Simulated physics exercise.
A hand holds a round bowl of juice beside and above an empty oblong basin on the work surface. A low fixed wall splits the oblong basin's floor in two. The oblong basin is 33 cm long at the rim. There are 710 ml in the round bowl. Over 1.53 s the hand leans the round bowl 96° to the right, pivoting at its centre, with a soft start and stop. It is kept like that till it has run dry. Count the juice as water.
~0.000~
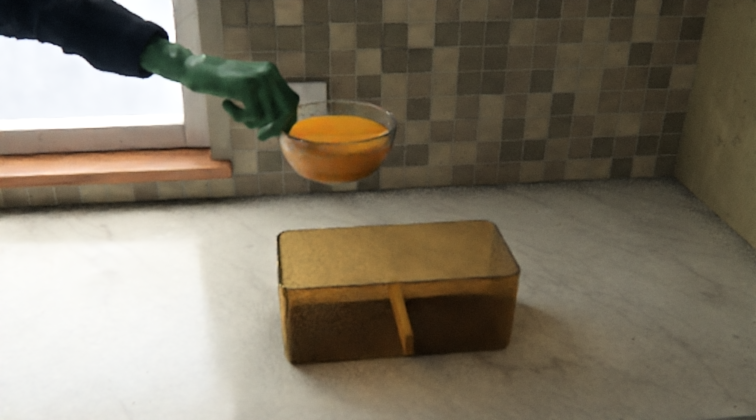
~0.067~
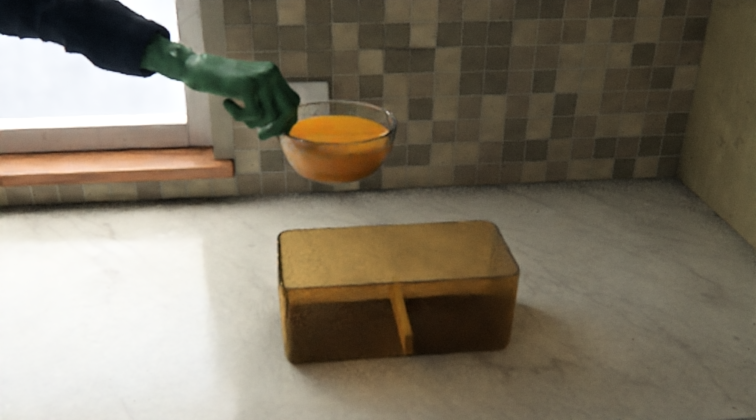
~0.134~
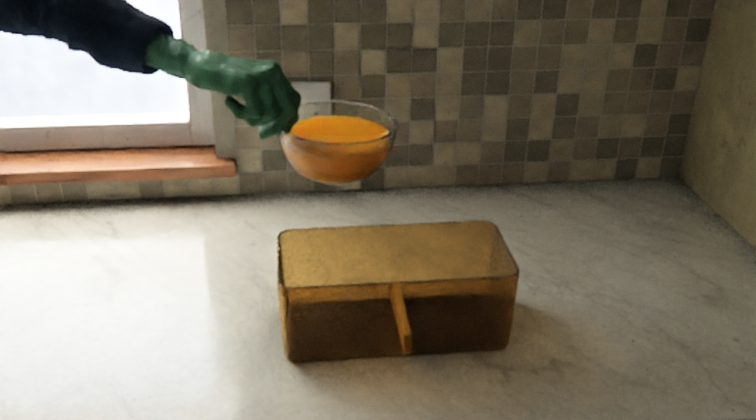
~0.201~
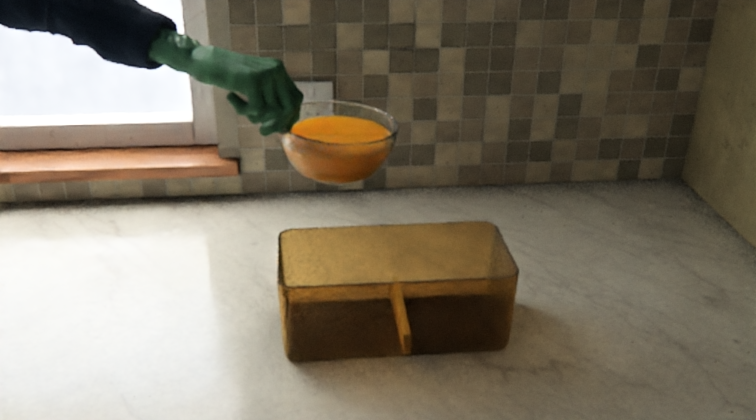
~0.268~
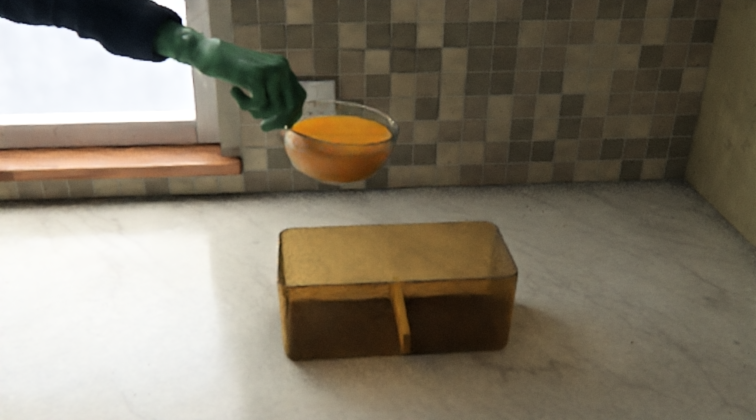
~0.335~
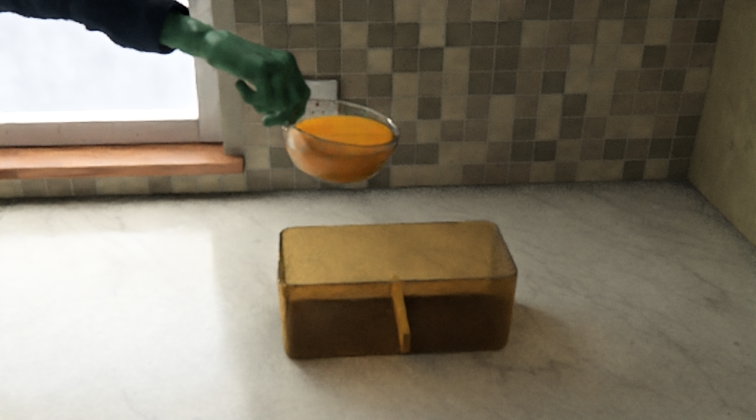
On a pale marbled worktop by a window and a tiled wall, a green-gloved hand in a dark sleeve holds a clear round bowl of orange juice above an empty amber oblong basin. The bowl stays level at first, then the hand gradually leans it slightly to the right.
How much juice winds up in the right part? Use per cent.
About 89 per cent.
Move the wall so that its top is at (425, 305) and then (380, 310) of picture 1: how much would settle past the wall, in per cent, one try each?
First 70, then 95 per cent.
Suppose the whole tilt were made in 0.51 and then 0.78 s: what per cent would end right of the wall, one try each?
First 75, then 85 per cent.
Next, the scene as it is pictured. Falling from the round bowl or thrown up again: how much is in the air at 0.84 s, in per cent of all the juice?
About 32 per cent.
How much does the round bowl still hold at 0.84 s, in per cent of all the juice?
About 56 per cent.
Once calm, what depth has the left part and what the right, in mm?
Some 2 mm on the left and 28 mm on the right.
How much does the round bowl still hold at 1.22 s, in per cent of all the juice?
Some 7 per cent.
Then, 0.84 s in, the tilt is 56° and 56 per cent is still to pour, 0 is left of the wall and 12 right of it.
Then, 1.22 s in, the tilt is 86° and 7 per cent is still to pour, 5 is left of the wall and 77 right of it.
Then, 1.61 s in, the tilt is 96° and 0 per cent is still to pour, 10 is left of the wall and 89 right of it.
Then, 2.03 s in, the tilt is 96° and 0 per cent is still to pour, 10 is left of the wall and 89 right of it.
Finally, 10 per cent lies left of the wall, 89 right of it and 1 outside.
